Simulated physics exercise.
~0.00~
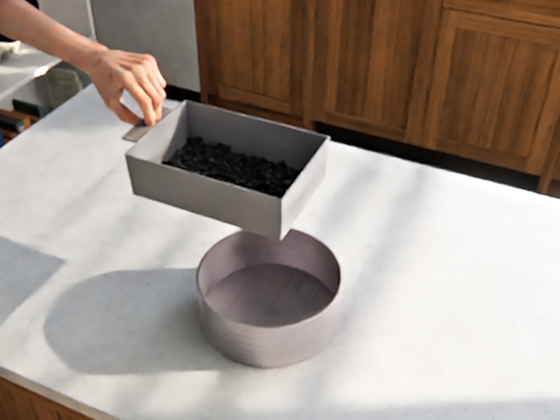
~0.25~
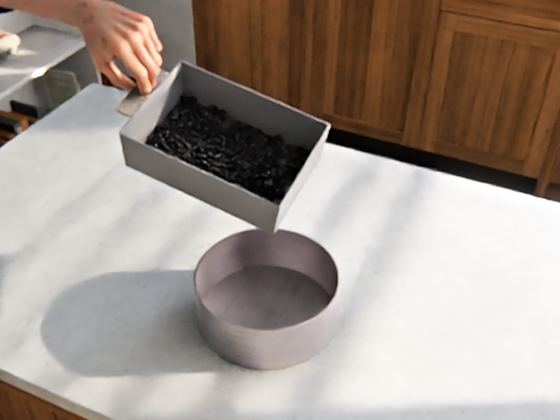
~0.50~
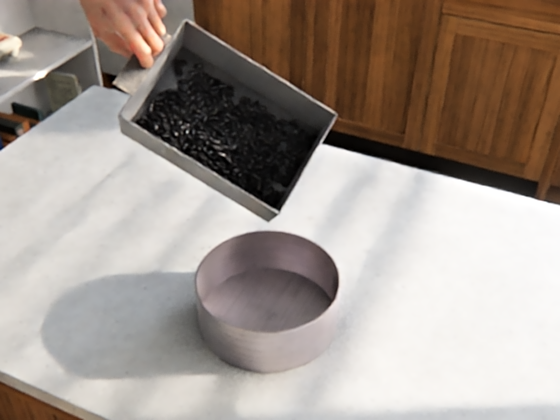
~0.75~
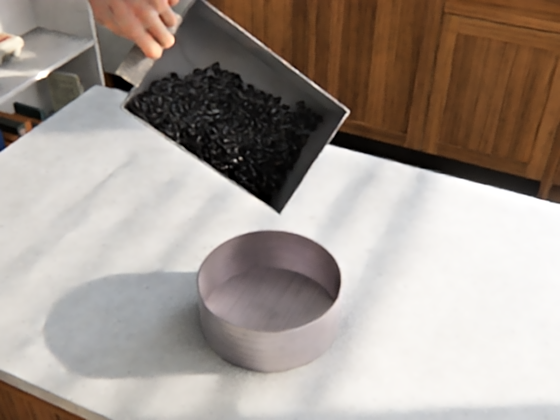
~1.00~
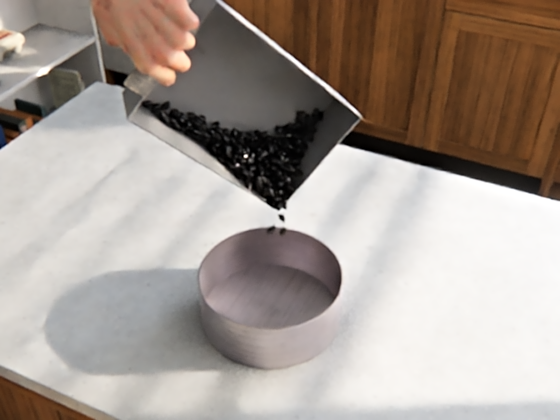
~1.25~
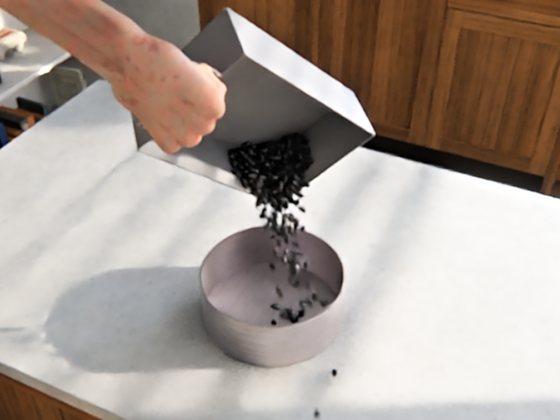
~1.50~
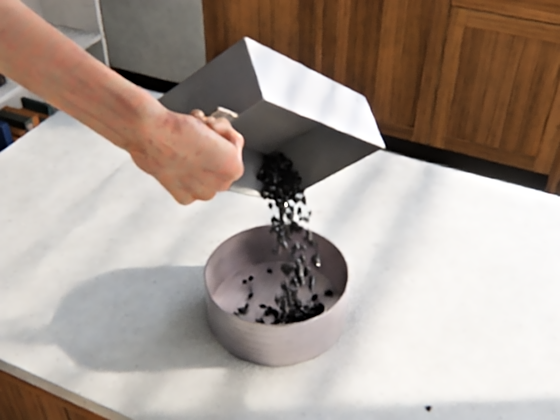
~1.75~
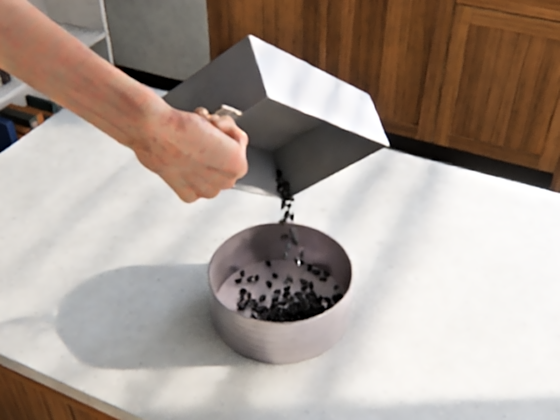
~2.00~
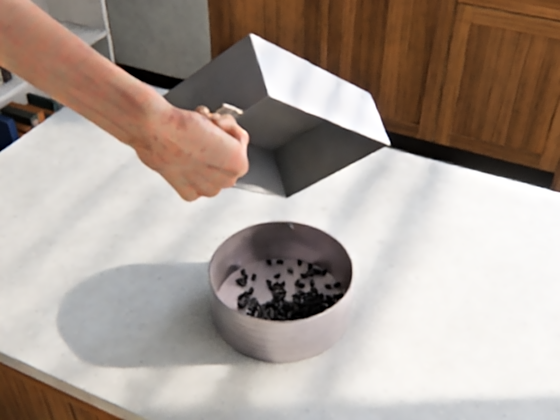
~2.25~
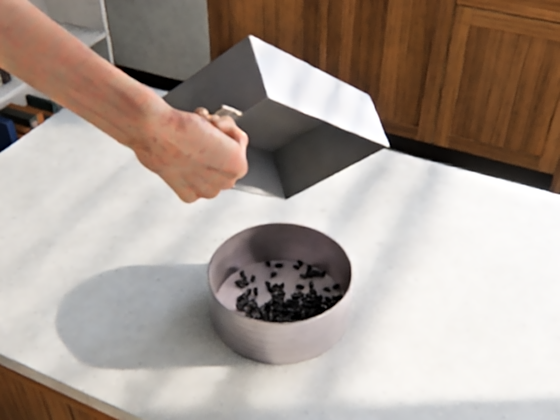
To begin with, a hand grips the handle of a gray rectangular box holding many small black beans above a round, purplish-gray pot on a pale countertop. The hand tips the box steadily, and the beans slide toward its lower corner. A few drop from the corner, then a thick stream pours into the pot, with a couple of stray beans landing on the counter. The box tilts further and stops, while the stream thins to a trickle. Finally, the box is held still and looks empty, and the beans lie scattered across the bottom of the pot.
